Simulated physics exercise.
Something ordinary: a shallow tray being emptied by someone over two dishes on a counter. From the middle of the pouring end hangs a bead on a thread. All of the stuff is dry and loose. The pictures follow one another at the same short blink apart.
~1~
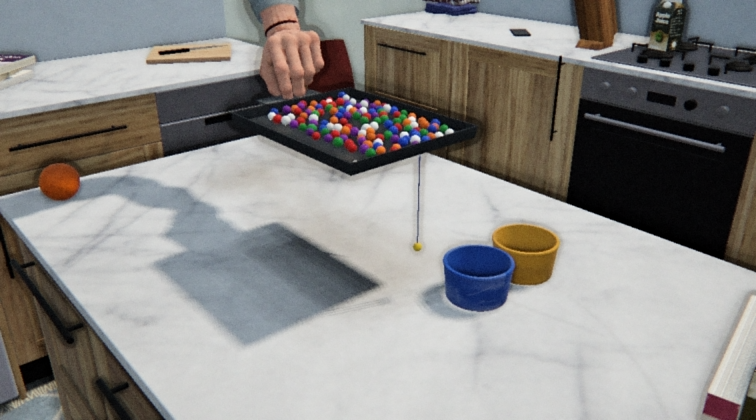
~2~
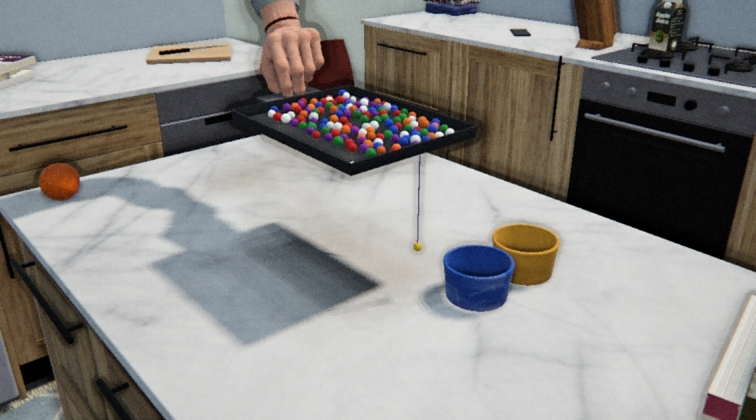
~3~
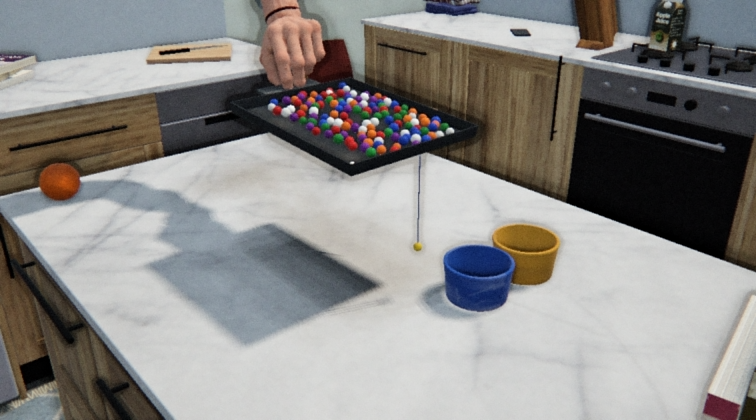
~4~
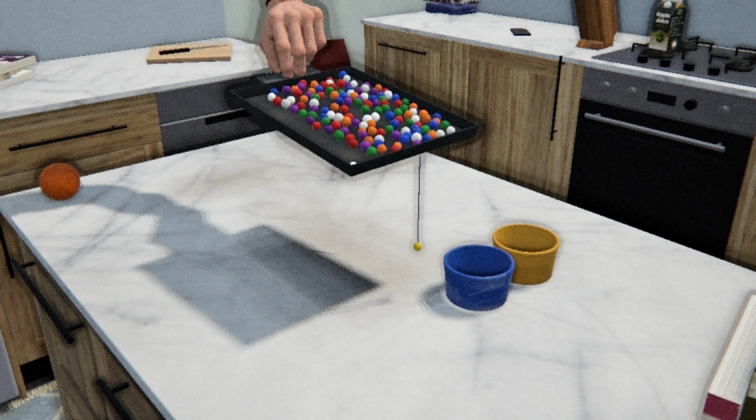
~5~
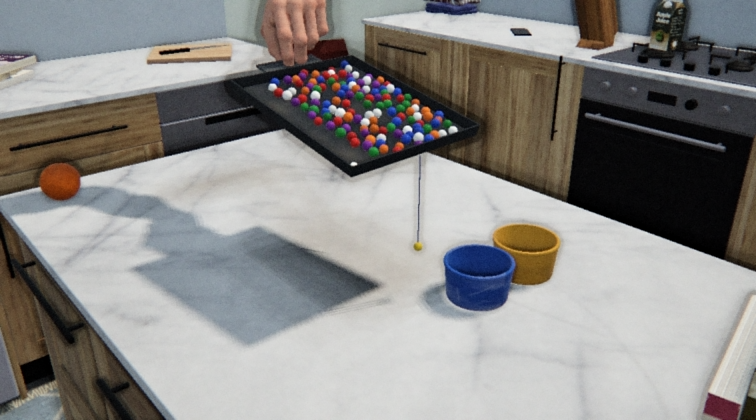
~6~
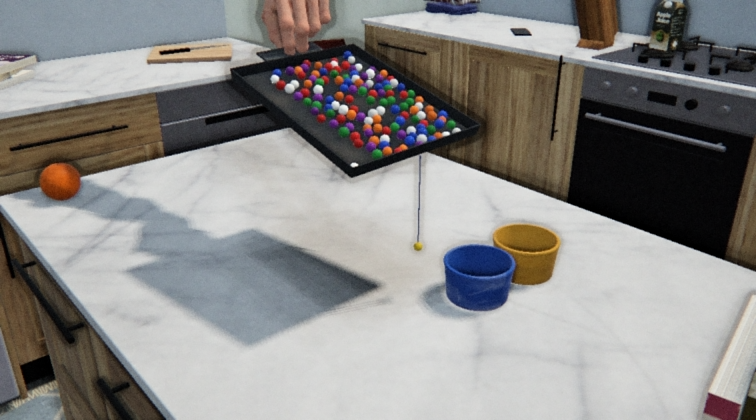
A black tray of colourful round beads, gripped by a hand, starts level above a marble counter, near a blue dish and a yellow one. The hand then gradually raises the tray's far side, tilting it toward its lowest front corner, and the beads shift across it as bare tray shows.
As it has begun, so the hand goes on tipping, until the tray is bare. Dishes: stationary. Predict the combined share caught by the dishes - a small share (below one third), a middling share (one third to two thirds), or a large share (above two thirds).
A small share, below one third.
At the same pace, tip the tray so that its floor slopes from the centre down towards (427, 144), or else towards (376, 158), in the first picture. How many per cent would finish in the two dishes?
Respectively 60 and 0 in a hundred.
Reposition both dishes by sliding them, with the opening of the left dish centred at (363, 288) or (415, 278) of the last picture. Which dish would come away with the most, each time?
One: The left dish. Two: Left.
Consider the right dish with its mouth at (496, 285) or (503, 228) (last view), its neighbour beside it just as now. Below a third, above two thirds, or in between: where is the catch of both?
Try one: Less than a third; try two: Under a third.
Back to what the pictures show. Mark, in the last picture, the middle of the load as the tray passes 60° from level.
I'd mark it close to (406, 124).
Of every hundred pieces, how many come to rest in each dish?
Left dish around 20, right dish around 0, both in a hundred.
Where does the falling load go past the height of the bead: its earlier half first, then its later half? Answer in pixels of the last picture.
The early half goes through (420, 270), the late half through (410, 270).
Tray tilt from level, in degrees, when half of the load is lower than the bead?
95 degrees.
Just after the last frame, tray tipped steeply; almost all on the tray; just a few outside both; just a few in the air.
A moment on, tray tipped past a quarter turn; about a tenth on the tray; roughly a quarter in the left dish; roughly half outside both; roughly a quarter in the air.
Further on, tray tipped past a quarter turn; roughly a quarter in the left dish; the larger part outside both.
When it is over, tray tipped past a quarter turn; roughly a quarter in the left dish; not one in the right dish; the larger part outside both.
